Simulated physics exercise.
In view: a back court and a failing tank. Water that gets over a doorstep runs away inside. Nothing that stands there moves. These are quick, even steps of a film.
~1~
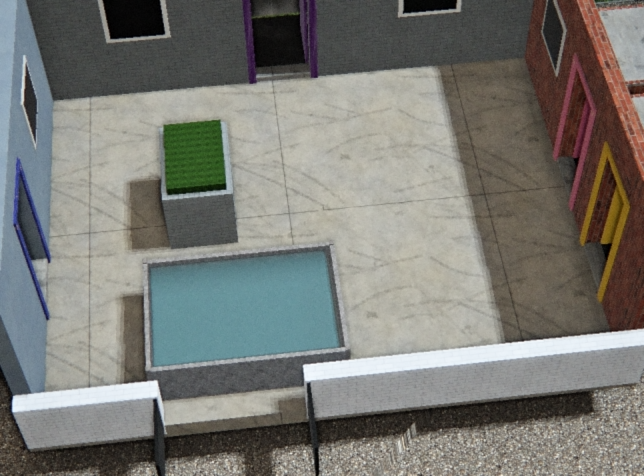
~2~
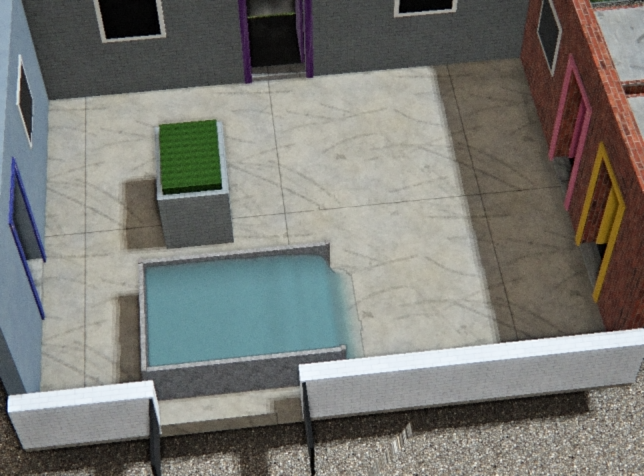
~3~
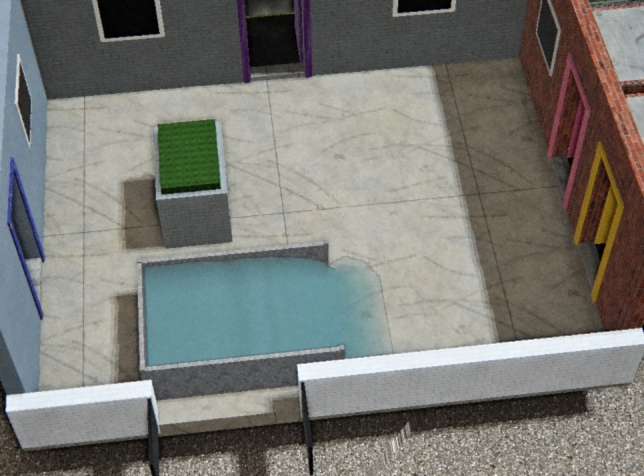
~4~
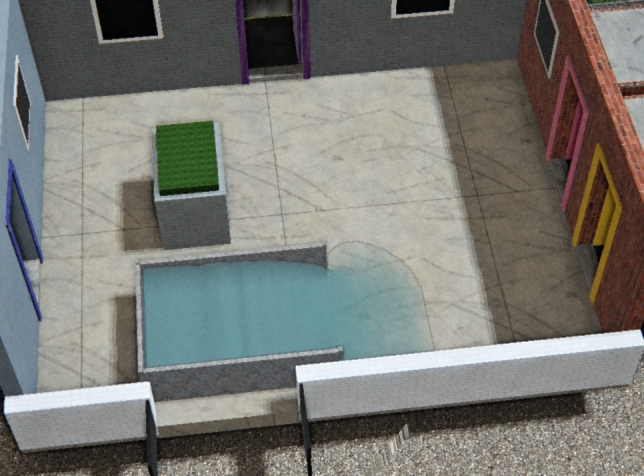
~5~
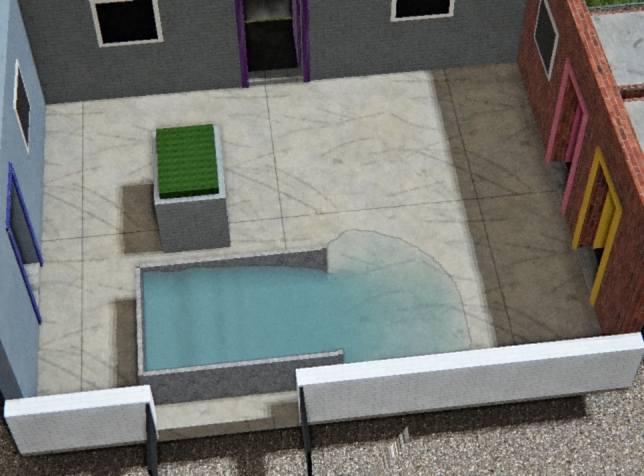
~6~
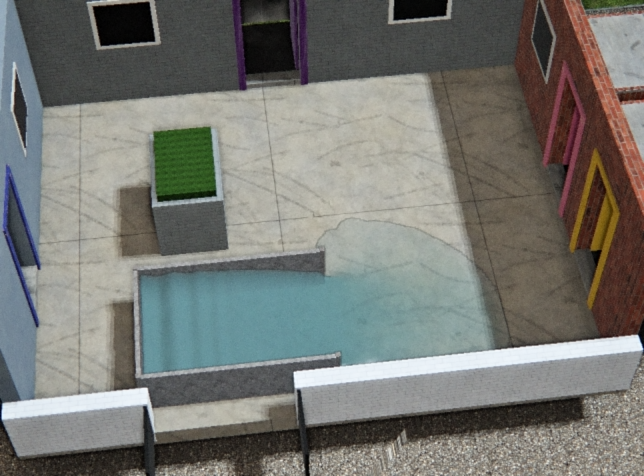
A paved courtyard is seen from high above, with a grey wall and purple doorway behind, a pale blue wall at left, a brick wall with pink and yellow doorframes at right, and low white walls in front. A grass-topped grey block stands behind a rectangular tank of blue-green water. The tank's right side opens and water pours out rightward, fanning thinly across the paving into the shadow, as the view drifts very slightly.
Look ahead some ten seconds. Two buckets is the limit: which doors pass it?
In the end: The purple door stays under that; the pink door takes more than that; the yellow door takes more than that; the blue door stays under that.
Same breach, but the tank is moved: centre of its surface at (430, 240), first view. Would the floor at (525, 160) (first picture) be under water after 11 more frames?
There: Awash.
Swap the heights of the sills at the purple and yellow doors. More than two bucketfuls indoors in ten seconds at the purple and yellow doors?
My reading: The purple one is under, the yellow one is over.
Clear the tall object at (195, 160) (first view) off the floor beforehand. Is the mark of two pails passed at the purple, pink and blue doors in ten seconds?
One by one: The purple one keeps below it, the pink one lets more in, the blue one keeps below it.
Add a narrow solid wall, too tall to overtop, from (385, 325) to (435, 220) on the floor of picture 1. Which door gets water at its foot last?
The blue one.
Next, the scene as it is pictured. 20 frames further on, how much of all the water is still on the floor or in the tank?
Close to 88 %.
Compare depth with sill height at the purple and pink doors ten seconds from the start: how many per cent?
Near 50 and 100 in a hundred.
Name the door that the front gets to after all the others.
That is the blue one.
A moment on, water covers 30 % of the floor; the purple door not reached, the pink door not reached, the yellow door under two buckets in, the blue door not reached.
Next, water covers 35 % of the floor; the purple door not reached, the pink door under two buckets in, the yellow door far over two buckets in, the blue door not reached.
Then, water covers 40 % of the floor; the purple door not reached, the pink door over two buckets in, the yellow door far over two buckets in, the blue door not reached.
Later, water covers 60 % of the floor; the purple door wet at the sill, nothing in, the pink door over two buckets in, the yellow door far over two buckets in, the blue door not reached.
In the end, water covers 90 % of the floor; the purple door wet at the sill, nothing in, the pink door far over two buckets in, the yellow door far over two buckets in, the blue door wet at the sill, nothing in.
